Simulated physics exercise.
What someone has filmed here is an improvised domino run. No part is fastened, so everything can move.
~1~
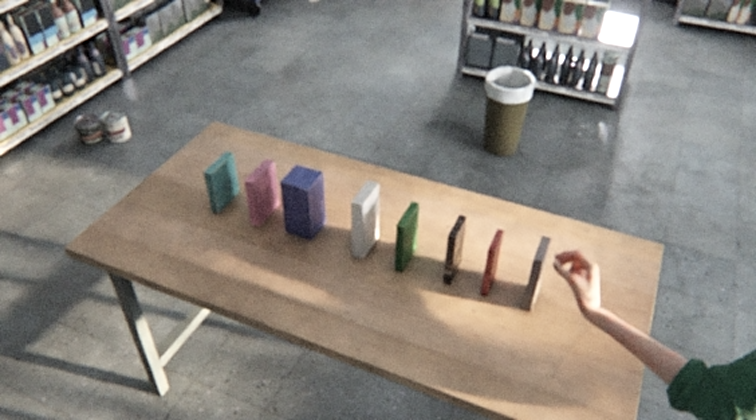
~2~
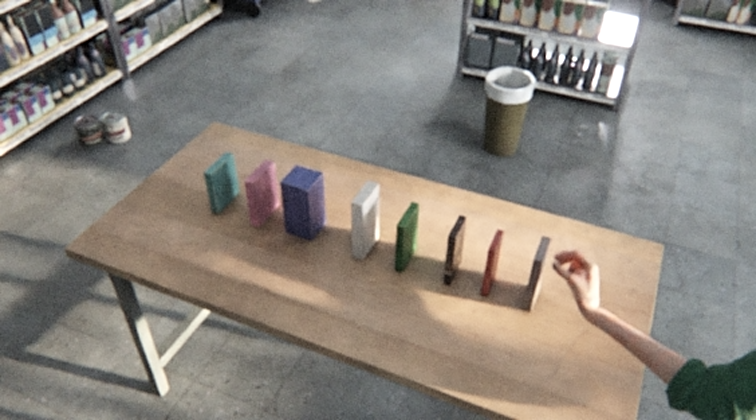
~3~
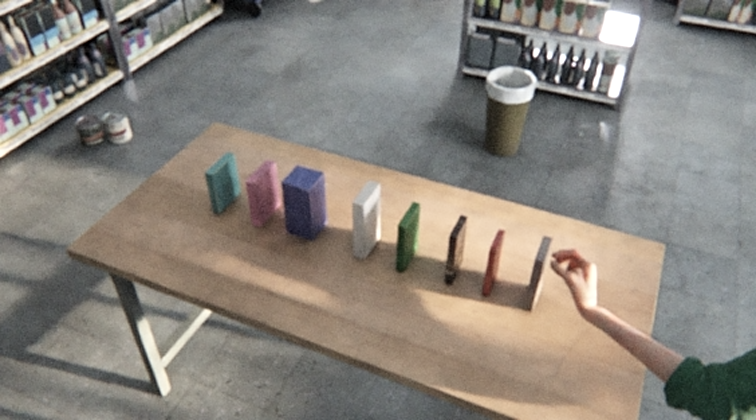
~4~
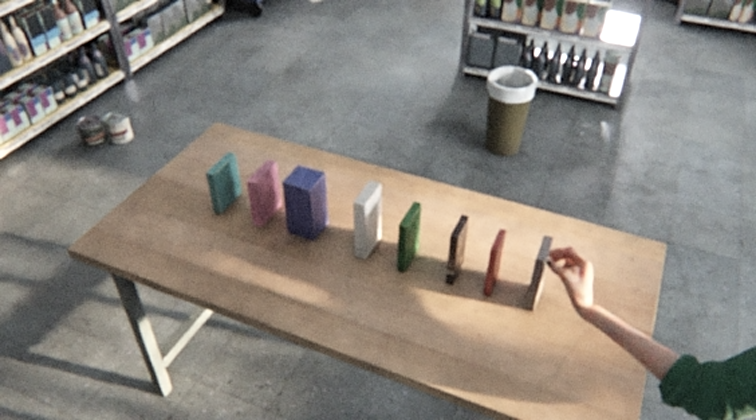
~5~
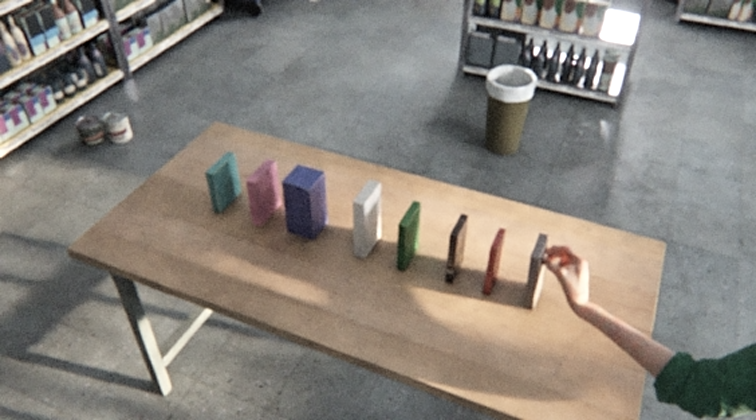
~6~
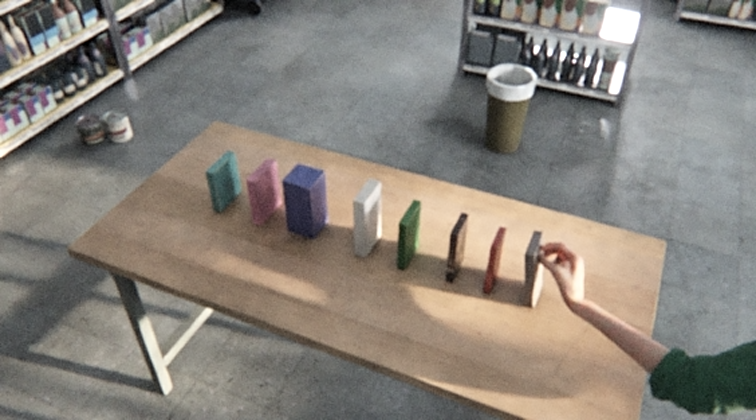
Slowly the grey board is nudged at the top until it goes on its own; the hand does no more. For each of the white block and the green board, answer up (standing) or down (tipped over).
White block - down, green board - down.
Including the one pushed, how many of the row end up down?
8.
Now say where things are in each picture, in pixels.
The first picture shows white block (365, 220); green board (407, 237).
The second picture shows red board (492, 263); blue block (304, 203).
The third picture shows pink board (264, 194); black packet (456, 251).
The fourth picture shows red board (495, 263); blue block (306, 203).
The fifth picture shows grey board 4° over; pink board (264, 193); black packet (457, 249).
The sixth picture shows grey board 8° over; white block (367, 218); green board (409, 235).
Then, 0.50 s later than the last frame, grey board 73° over; green board tilted by 7° near (407, 234); red board tilted by 62°; black packet tilted by 44°.
Then, 0.80 s later than the last frame, grey board 79° over; green board tilted by 67° near (383, 238); white block tilted by 43° near (342, 215); black packet on its side.
Then, 1.80 s later than the last frame, grey board 80° over; white block tilted by 66° near (334, 220); green board tilted by 74° near (382, 240); black packet on its side.
Then, 2.10 s later than the last frame, grey board 80° over; white block on its side near (329, 228); green board tilted by 74° near (381, 239); blue block on its side.
When it is over, lying over on the table, pink board, green board, black packet, red board, blue block and white block. End places, in pixels of the last picture, white block near (328, 228), green board near (381, 240).
